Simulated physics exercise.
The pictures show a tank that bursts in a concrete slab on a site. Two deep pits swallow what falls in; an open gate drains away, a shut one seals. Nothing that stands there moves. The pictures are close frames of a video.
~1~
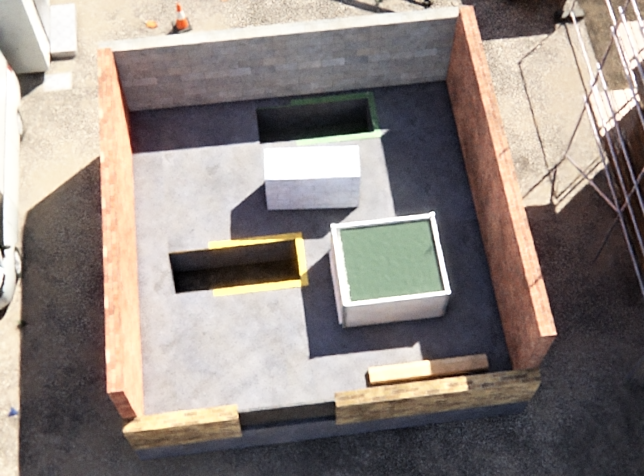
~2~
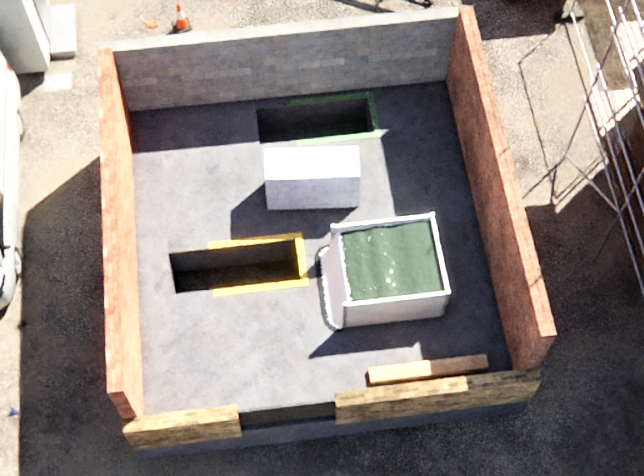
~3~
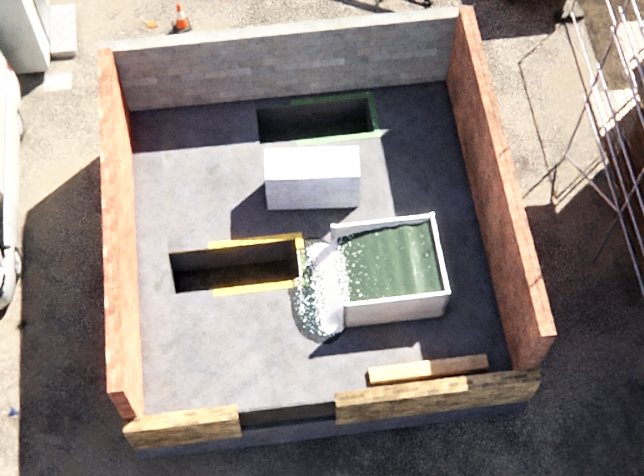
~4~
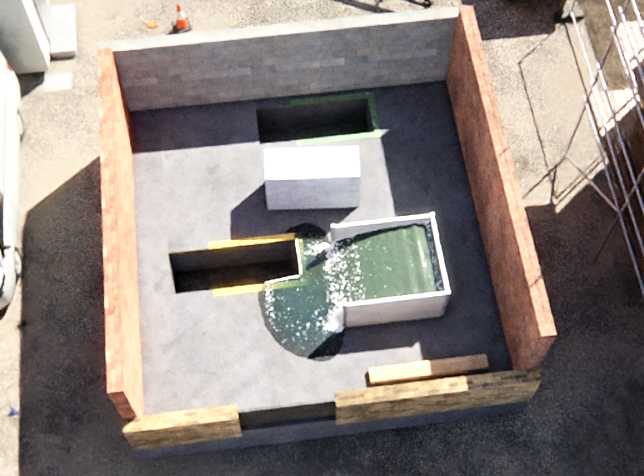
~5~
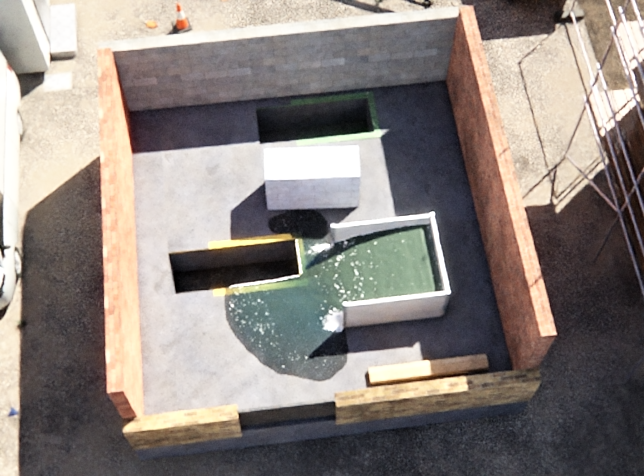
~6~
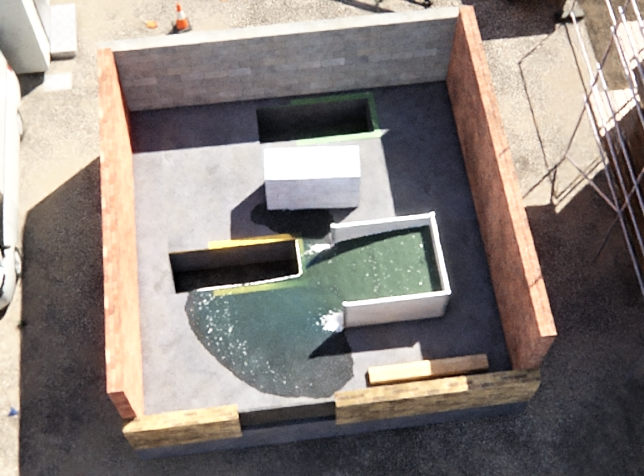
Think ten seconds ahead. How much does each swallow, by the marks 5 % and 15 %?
The gate takes less than 5 %; the yellow pit takes more than 15 %; the green pit takes less than 5 %.
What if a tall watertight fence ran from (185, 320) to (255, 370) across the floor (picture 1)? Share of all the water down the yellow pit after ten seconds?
Per cent: Yellow 75.
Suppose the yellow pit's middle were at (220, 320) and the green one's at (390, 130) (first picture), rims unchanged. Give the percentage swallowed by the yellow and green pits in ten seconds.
Per cent: Yellow 65, green 10.
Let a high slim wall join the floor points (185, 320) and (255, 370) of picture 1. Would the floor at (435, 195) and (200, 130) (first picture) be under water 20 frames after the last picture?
As listed: Not flooded, clear.
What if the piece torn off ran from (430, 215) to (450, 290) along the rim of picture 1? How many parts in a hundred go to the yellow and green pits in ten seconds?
Roughly, in per cent: Yellow 14, green 35.
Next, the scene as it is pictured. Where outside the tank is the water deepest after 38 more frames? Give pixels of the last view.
Around (514, 384).
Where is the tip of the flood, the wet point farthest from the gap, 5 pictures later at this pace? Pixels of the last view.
Around (145, 429).
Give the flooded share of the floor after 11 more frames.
Close to 35 %.
A moment on, water covers 30 % of the floor; the gate 0 %, the yellow pit 21 %, the green pit 0 %.
Next, water covers 35 % of the floor; the gate 0 %, the yellow pit 32 %, the green pit 0 %.
Then, water covers 40 % of the floor; the gate 0 %, the yellow pit 41 %, the green pit 0 %.
Later, water covers 45 % of the floor; the gate 0 %, the yellow pit 57 %, the green pit 0 %.
In the end, water covers 50 % of the floor; the gate 0 %, the yellow pit 66 %, the green pit 3 %.
